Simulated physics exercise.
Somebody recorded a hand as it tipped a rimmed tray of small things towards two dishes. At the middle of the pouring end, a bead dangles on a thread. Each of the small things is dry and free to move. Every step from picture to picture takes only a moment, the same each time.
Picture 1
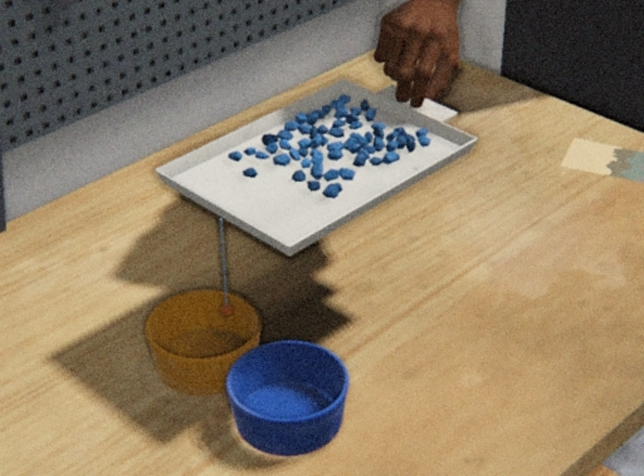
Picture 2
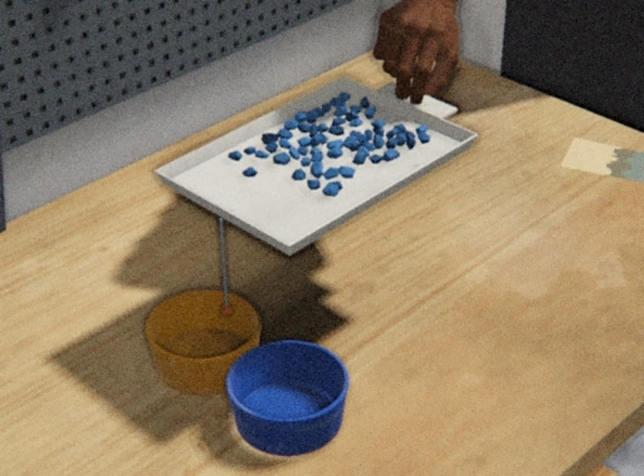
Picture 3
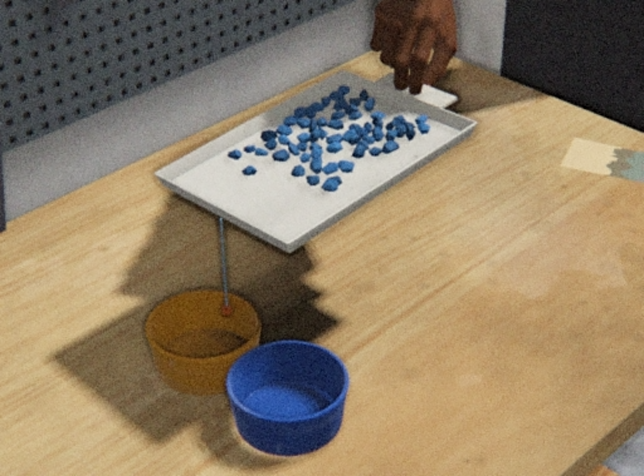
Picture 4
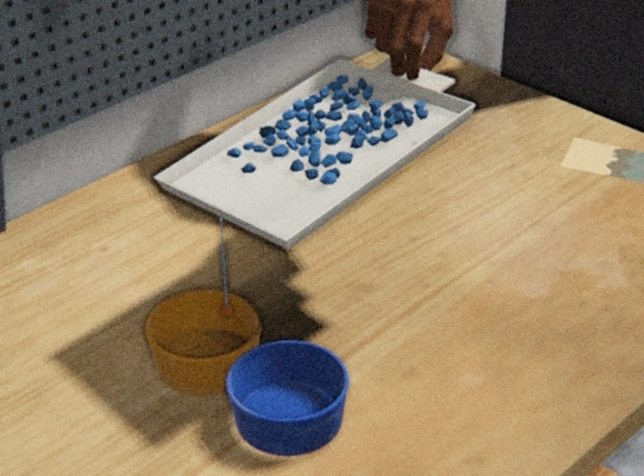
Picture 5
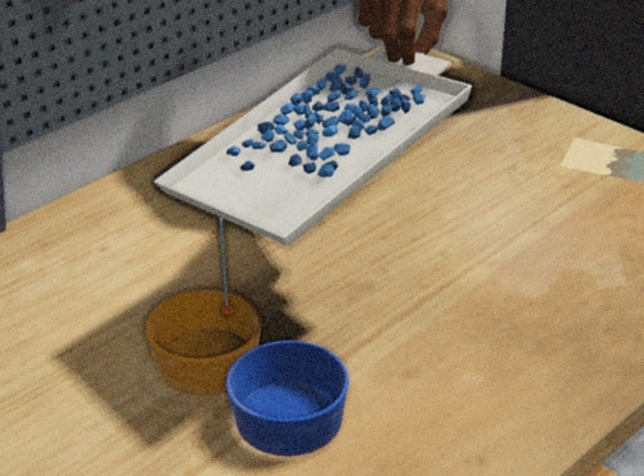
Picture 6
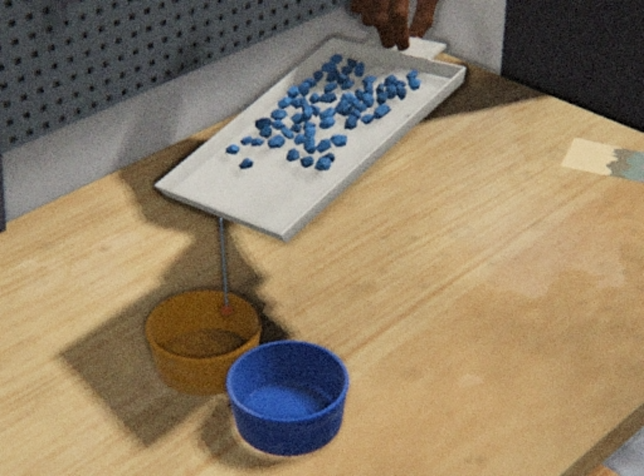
A dark-skinned hand grips the far tab of a shallow white tray of small blue stones, above a light wooden workbench seen from above at an angle, with grey pegboard behind. An orange-brown dish sits below the near edge, beside a blue dish to its right, and a thread hangs down there. The hand steadily raises the far end, steepening the tray slightly towards its near left corner.
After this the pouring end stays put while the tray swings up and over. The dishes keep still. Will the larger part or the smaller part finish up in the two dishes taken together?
The smaller part does.
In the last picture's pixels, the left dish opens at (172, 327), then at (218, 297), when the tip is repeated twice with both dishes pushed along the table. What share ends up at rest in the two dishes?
Approximately 40 percent, followed by approximately 40 percent.
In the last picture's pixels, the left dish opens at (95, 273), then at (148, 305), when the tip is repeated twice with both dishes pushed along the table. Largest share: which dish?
At the first place the right one, at the second the left dish.
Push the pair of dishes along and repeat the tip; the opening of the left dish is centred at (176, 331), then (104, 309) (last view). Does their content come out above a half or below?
The dishes end up with the lesser share in the first try and the lesser share in the second.
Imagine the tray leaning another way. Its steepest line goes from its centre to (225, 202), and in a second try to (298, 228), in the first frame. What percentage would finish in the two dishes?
The share is 50 per cent in the first and 100 per cent in the second.
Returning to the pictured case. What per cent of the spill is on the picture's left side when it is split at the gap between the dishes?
Near 100 in a hundred.
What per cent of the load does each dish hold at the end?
Left dish keeps 20 %, right dish keeps 0 %.
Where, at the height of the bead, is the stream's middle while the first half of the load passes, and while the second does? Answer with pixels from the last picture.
(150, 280) first, (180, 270) later.
Shortly afterwards, tray tipped steeply; all but a few on the tray; only a few in the air.
Next, tray tipped right over; a little on the tray; near a quarter in the left dish; near two thirds outside both; a little in the air.
Some moments later, tray tipped past a quarter turn; near a quarter in the left dish; the bulk outside both.
In the end, tray tipped past a quarter turn; none at all in the right dish; near a quarter in the left dish; the bulk outside both.
